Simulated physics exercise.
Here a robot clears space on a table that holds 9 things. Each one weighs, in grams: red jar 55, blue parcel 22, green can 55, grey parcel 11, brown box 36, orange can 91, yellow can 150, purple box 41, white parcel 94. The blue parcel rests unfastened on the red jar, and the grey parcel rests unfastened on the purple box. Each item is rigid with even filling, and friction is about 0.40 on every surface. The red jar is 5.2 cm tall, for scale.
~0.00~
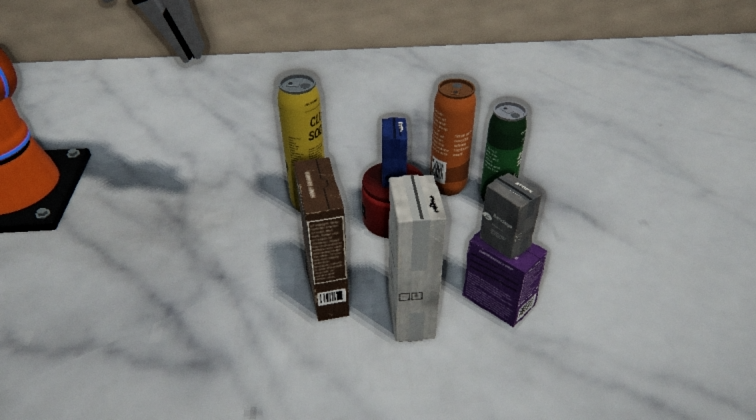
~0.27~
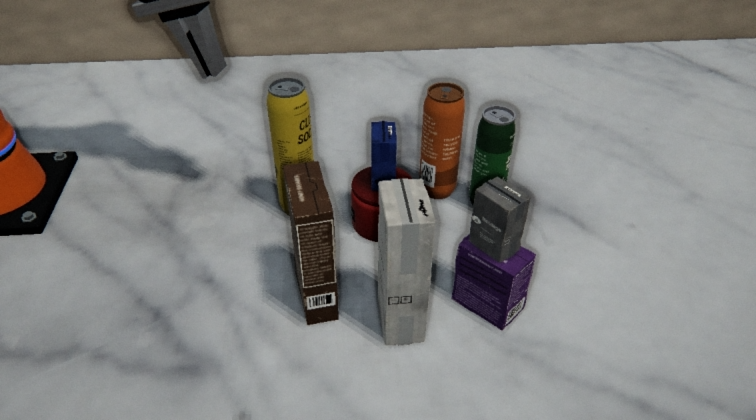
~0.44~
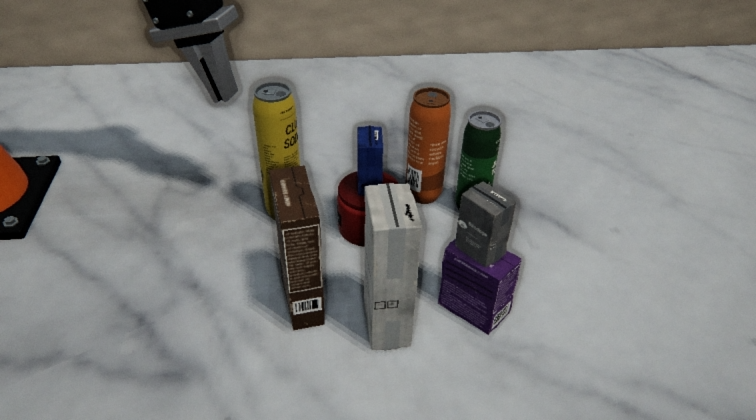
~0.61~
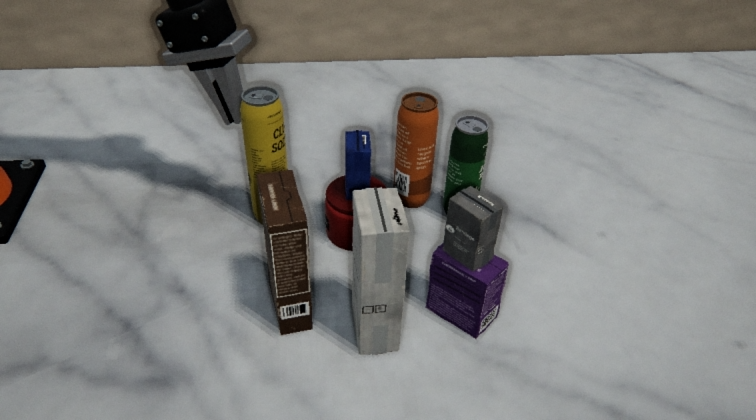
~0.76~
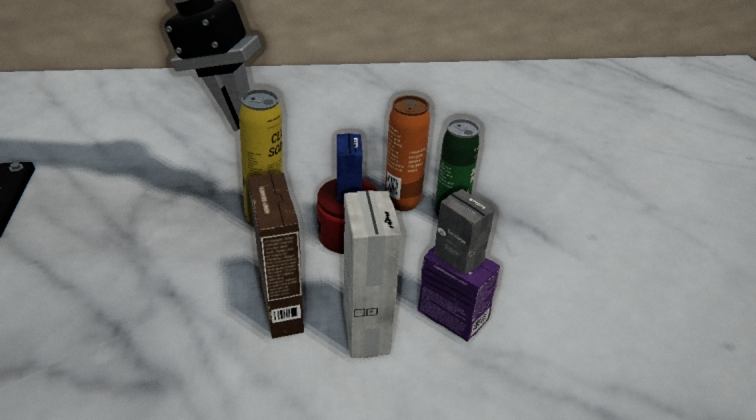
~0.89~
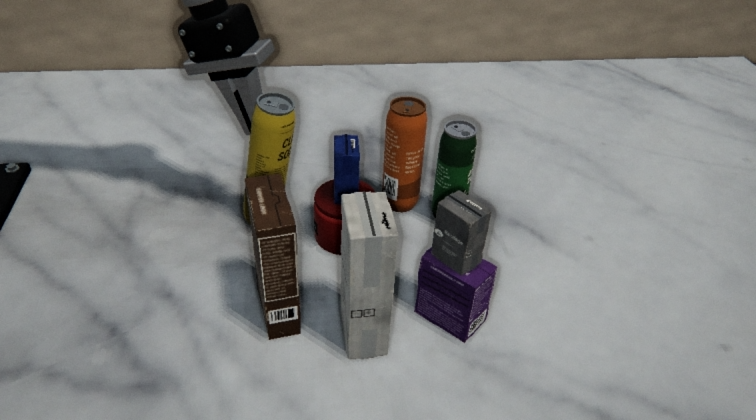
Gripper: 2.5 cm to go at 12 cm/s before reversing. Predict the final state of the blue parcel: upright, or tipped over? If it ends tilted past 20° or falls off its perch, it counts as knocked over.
The blue parcel finishes tipped over.
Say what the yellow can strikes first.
The answer is the red jar.
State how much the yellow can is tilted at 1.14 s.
About 30°.
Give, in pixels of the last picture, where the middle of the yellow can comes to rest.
(256, 265).
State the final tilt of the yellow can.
Close to 90 degrees off vertical in the end.
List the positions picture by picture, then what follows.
In the first frame, fingers at (183, 19); yellow can (304, 149) upright; blue parcel (394, 153).
In the second frame, fingers at (205, 40); yellow can (293, 153) upright; red jar (382, 203), green can (492, 162).
In the third frame, fingers at (218, 66); yellow can (279, 157) upright; grey parcel (484, 225), brown box (299, 251).
In the fourth frame, fingers at (231, 89); yellow can (267, 161) upright; orange can (415, 153), purple box (466, 286).
In the fifth frame, fingers at (239, 95); yellow can (262, 164) leaning 3°; white parcel (369, 278).
In the sixth frame, fingers at (252, 99); yellow can (268, 166) leaning 10°; blue parcel (346, 170).
After 1.14 s, leaning yellow can 28°.
After 1.44 s, red jar and yellow can touch at 1.22 s; blue parcel and green can touch at 1.41 s; leaning blue parcel 149°, yellow can 86°.
After 1.89 s, yellow can and brown box touch at 1.52 s; leaning blue parcel 147°, yellow can 90°.
At rest, past 20° or fallen, yellow can and blue parcel. Standing, brown box, red jar, orange can, white parcel, purple box, green can and grey parcel.
